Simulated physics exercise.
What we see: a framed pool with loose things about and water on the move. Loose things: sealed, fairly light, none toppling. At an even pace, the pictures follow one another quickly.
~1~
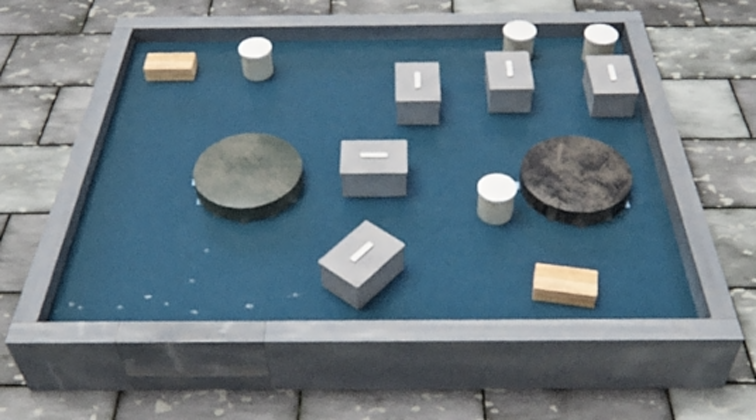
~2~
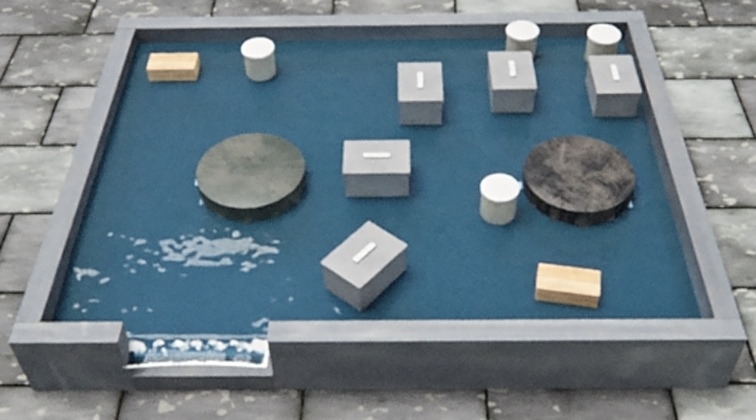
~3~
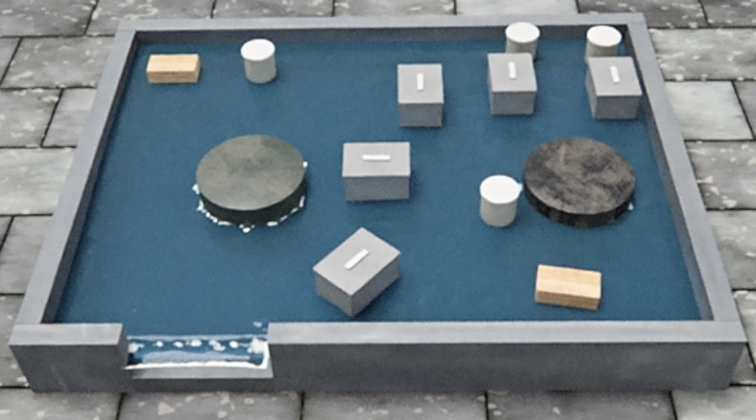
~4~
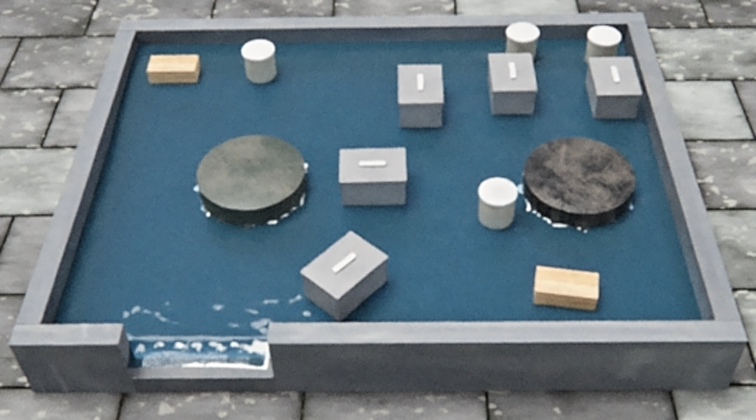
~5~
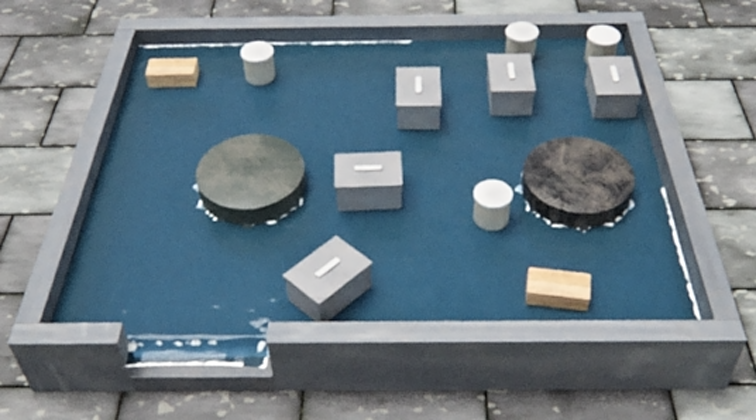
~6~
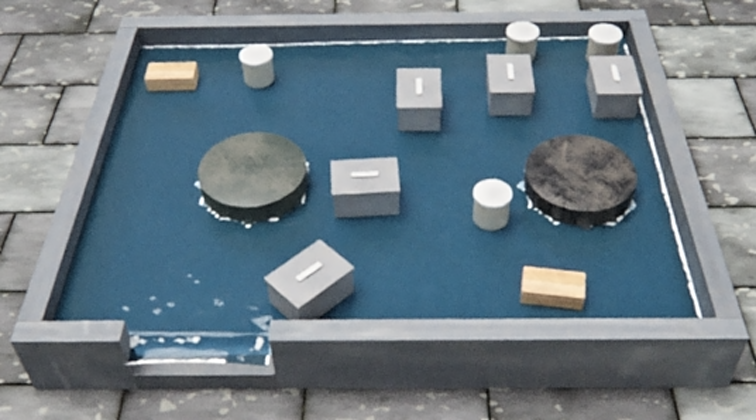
Water in a framed pool lies nearly still around grey totes, white cylinders, wooden blocks and two dark round slabs, then starts pouring through a gap that opens in the front wall at left. The nearest tote drifts left and slightly forward towards the gap, while the middle tote shifts slightly the same way.
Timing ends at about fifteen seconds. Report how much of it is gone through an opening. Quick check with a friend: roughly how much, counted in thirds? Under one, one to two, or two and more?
Under one third.
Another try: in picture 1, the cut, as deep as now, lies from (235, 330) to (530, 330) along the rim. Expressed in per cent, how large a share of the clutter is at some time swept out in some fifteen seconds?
I make it 40 per cent.
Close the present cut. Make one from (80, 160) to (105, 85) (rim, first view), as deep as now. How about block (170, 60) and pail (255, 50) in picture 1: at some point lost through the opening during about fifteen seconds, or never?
Taking them in order, the first leaves and the second leaves.
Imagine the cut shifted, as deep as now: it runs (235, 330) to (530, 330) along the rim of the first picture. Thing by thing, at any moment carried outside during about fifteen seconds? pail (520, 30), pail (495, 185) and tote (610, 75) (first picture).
The three read no escape, escape and no escape, respectively.
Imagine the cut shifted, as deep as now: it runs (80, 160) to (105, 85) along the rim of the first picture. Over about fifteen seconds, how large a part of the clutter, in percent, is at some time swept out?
Estimate: Around 20 per cent.
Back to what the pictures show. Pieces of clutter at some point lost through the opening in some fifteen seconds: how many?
It comes out at 2.
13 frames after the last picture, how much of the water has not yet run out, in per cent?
It comes out at 78 parts in a hundred.
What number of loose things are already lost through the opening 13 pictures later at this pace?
The number works out to 1.
A moment on, 0 of 11 are out; 11 afloat.
Next, 1 of 11 are out; 10 afloat.
Later, 2 of 11 are out; 9 afloat.
In the end, 2 of 11 are out; 9 afloat.
